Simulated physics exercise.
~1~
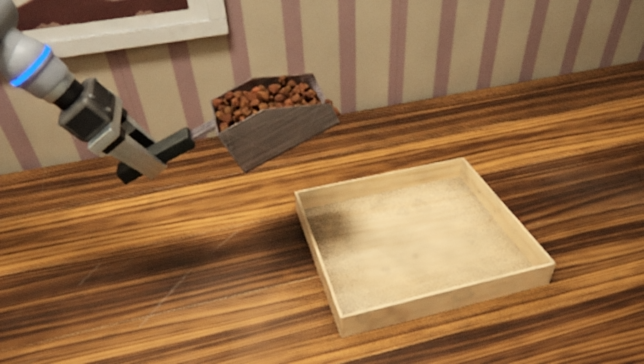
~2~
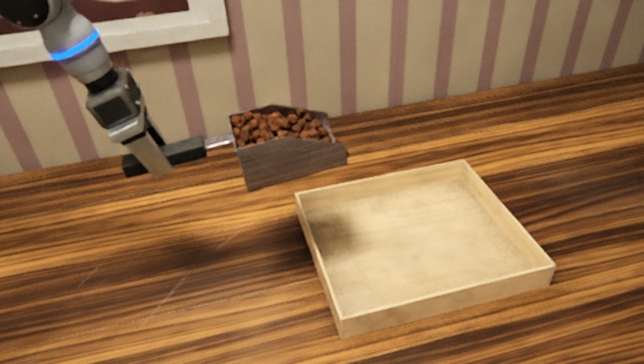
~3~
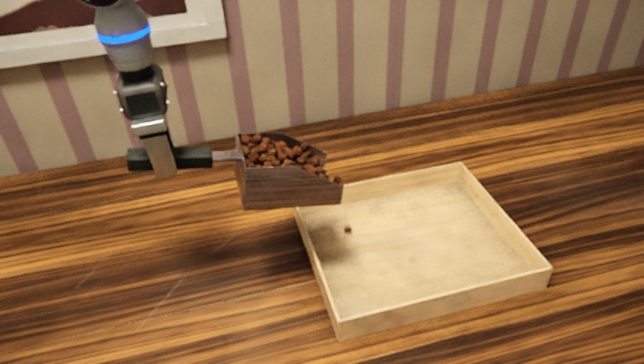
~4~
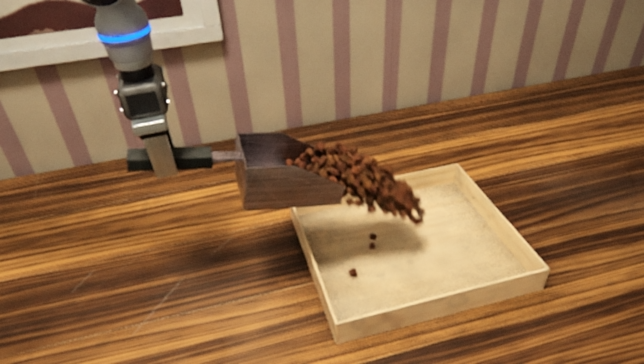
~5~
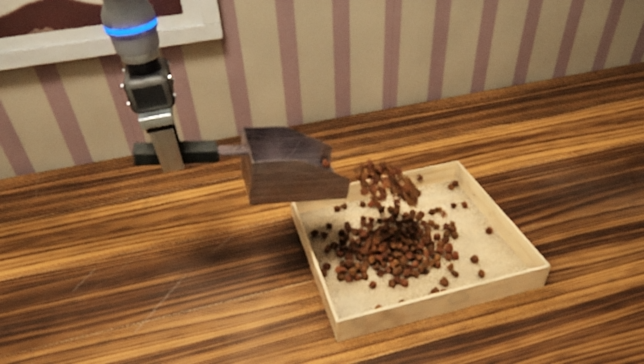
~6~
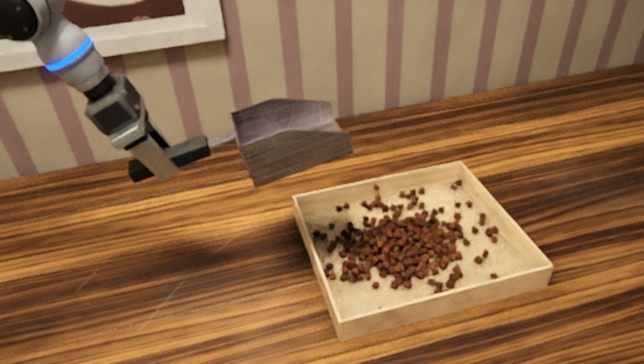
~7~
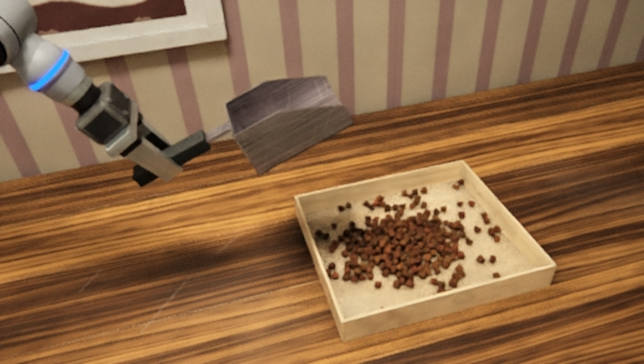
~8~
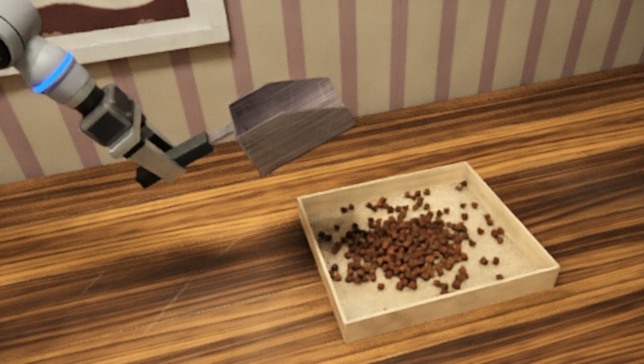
Robot arm lowering and tipping a wooden scoop, pouring brown pellets into a shallow wooden tray, then lifting the emptied scoop back.
